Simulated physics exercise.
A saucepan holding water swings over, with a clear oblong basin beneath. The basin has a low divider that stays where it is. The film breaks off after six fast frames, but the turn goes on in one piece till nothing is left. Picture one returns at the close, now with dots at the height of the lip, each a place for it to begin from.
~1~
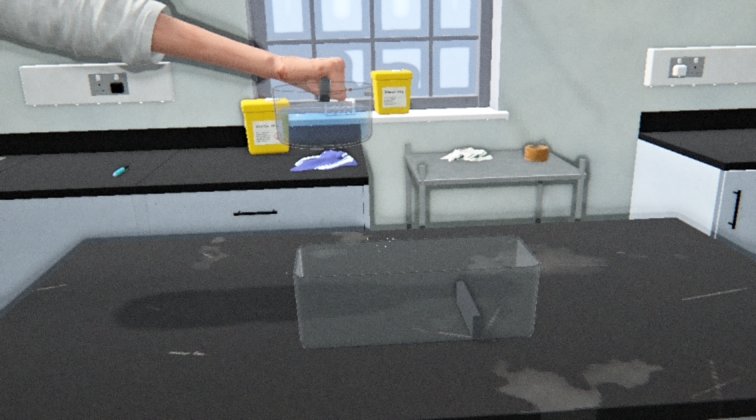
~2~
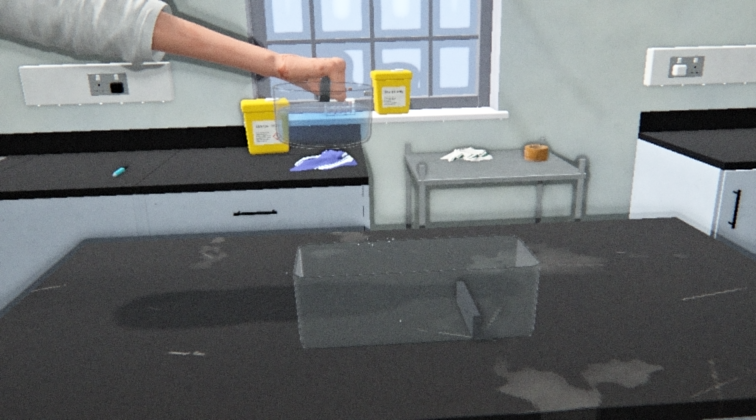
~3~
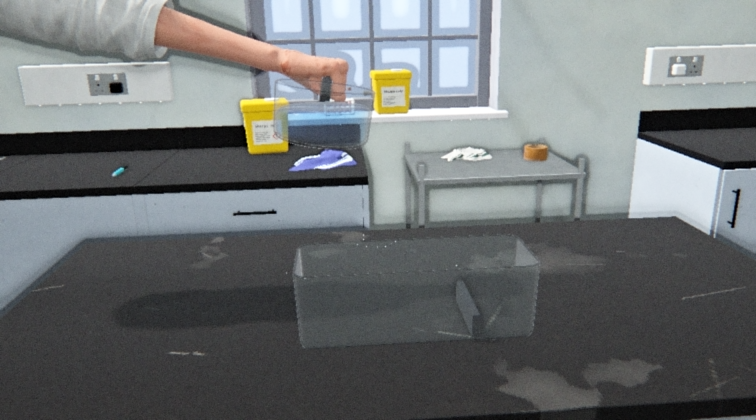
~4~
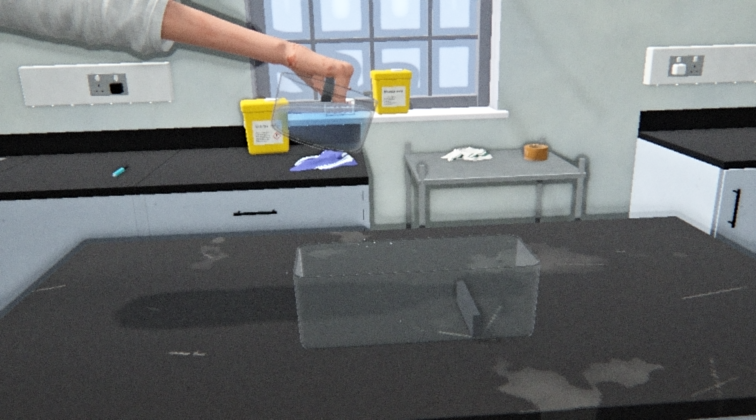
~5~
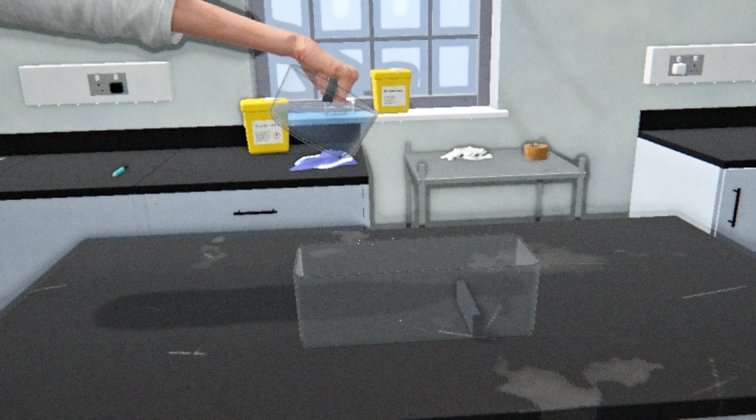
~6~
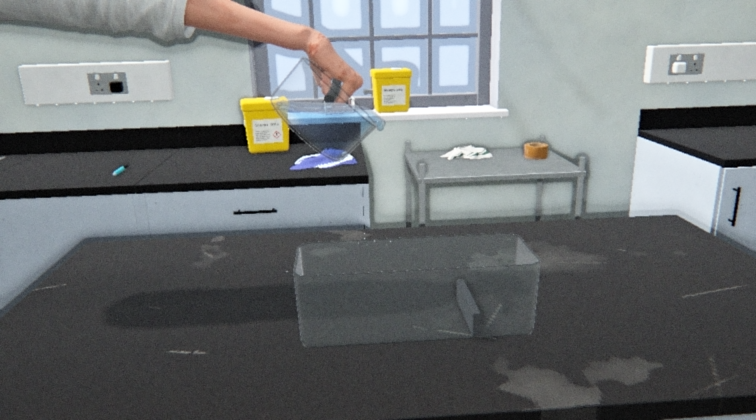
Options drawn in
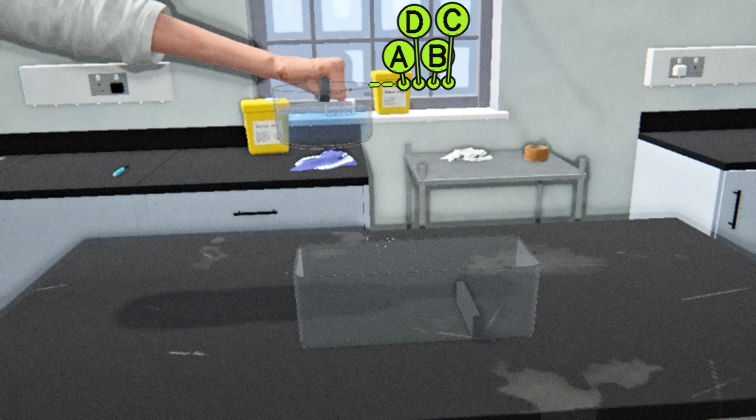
In a room with dark countertops, a hand held a clear container of bluish water above a see-through oblong basin and gradually tilted it to the right until water just reached over its lip.
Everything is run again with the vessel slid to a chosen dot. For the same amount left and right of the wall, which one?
The best place is B.
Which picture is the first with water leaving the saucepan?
In picture 6.
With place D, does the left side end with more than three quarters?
No, it does not.
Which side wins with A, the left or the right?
More ends on the left.
On the marked copy, A at (403, 83); B at (433, 82); C at (448, 82); D at (418, 83).
If A is chosen, about 83 % ends left of the wall and 13 % right of it; 4 % is lost outside.
If B is chosen, about 50 % ends left of the wall and 48 % right of it.
If C is chosen, about 37 % ends left of the wall and 60 % right of it; 4 % is lost outside.
If D is chosen, about 65 % ends left of the wall and 31 % right of it; 4 % is lost outside.
